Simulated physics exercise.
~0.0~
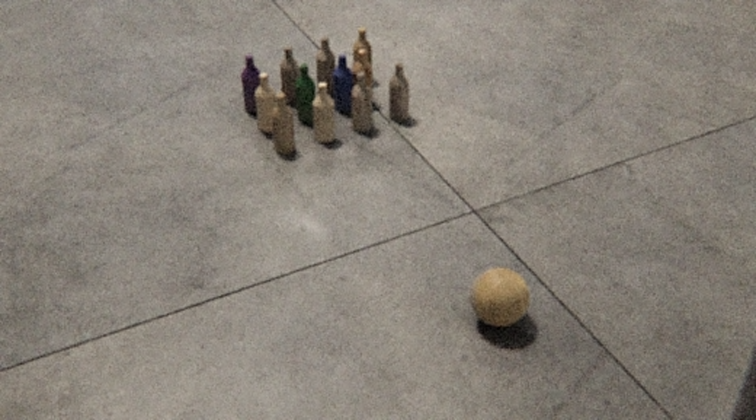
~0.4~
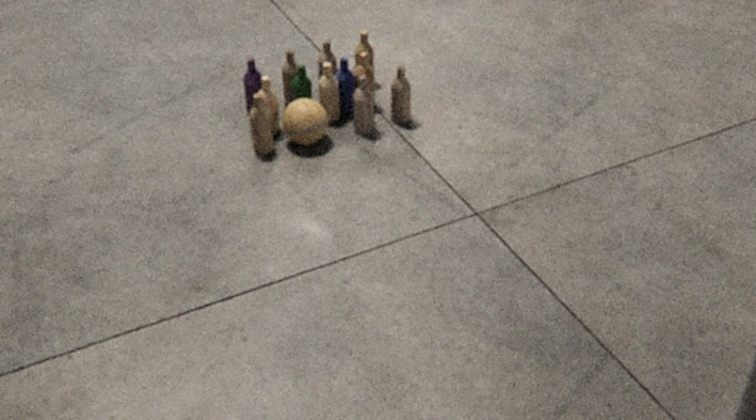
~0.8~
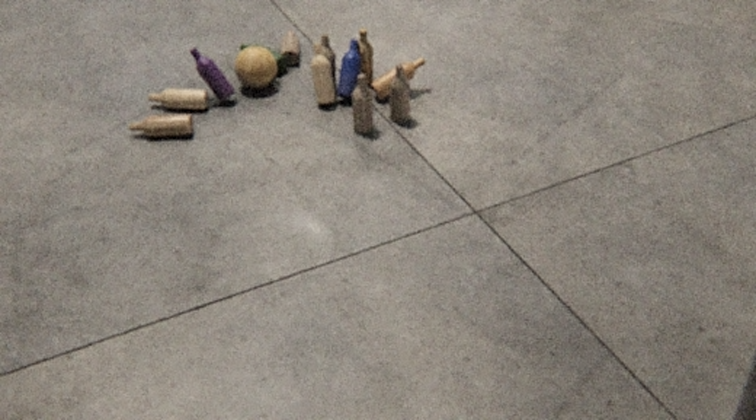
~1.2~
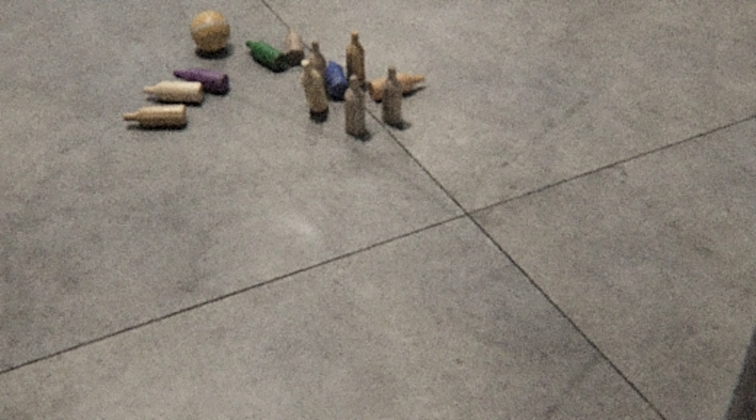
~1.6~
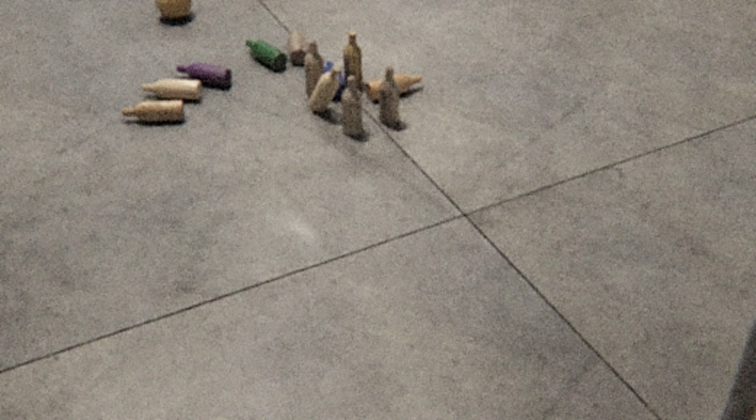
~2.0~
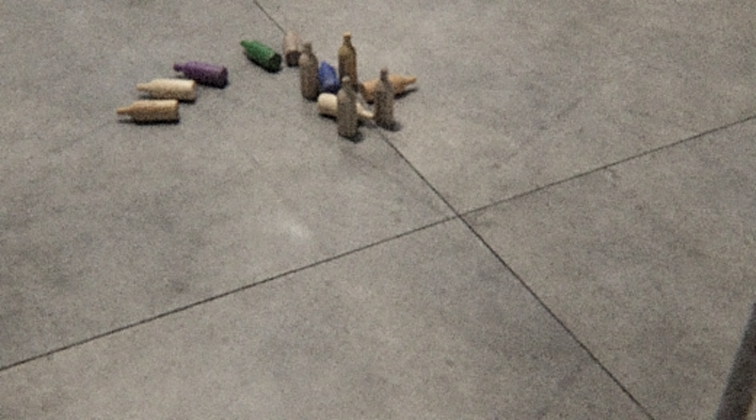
A pale wooden ball rolls across a grey concrete floor towards a cluster of bottle-shaped wooden skittles, seen from above by a slightly swaying camera. The skittles stand close together at the upper left, mostly tan and brown, with purple, green and blue ones among them. The ball travels up and to the left and strikes the front of the group. It ploughs through the left side, toppling the purple, green and several tan skittles, while the blue one also falls. The ball rolls out of view at the top left, another pale skittle tips over, and four remain upright among the fallen.
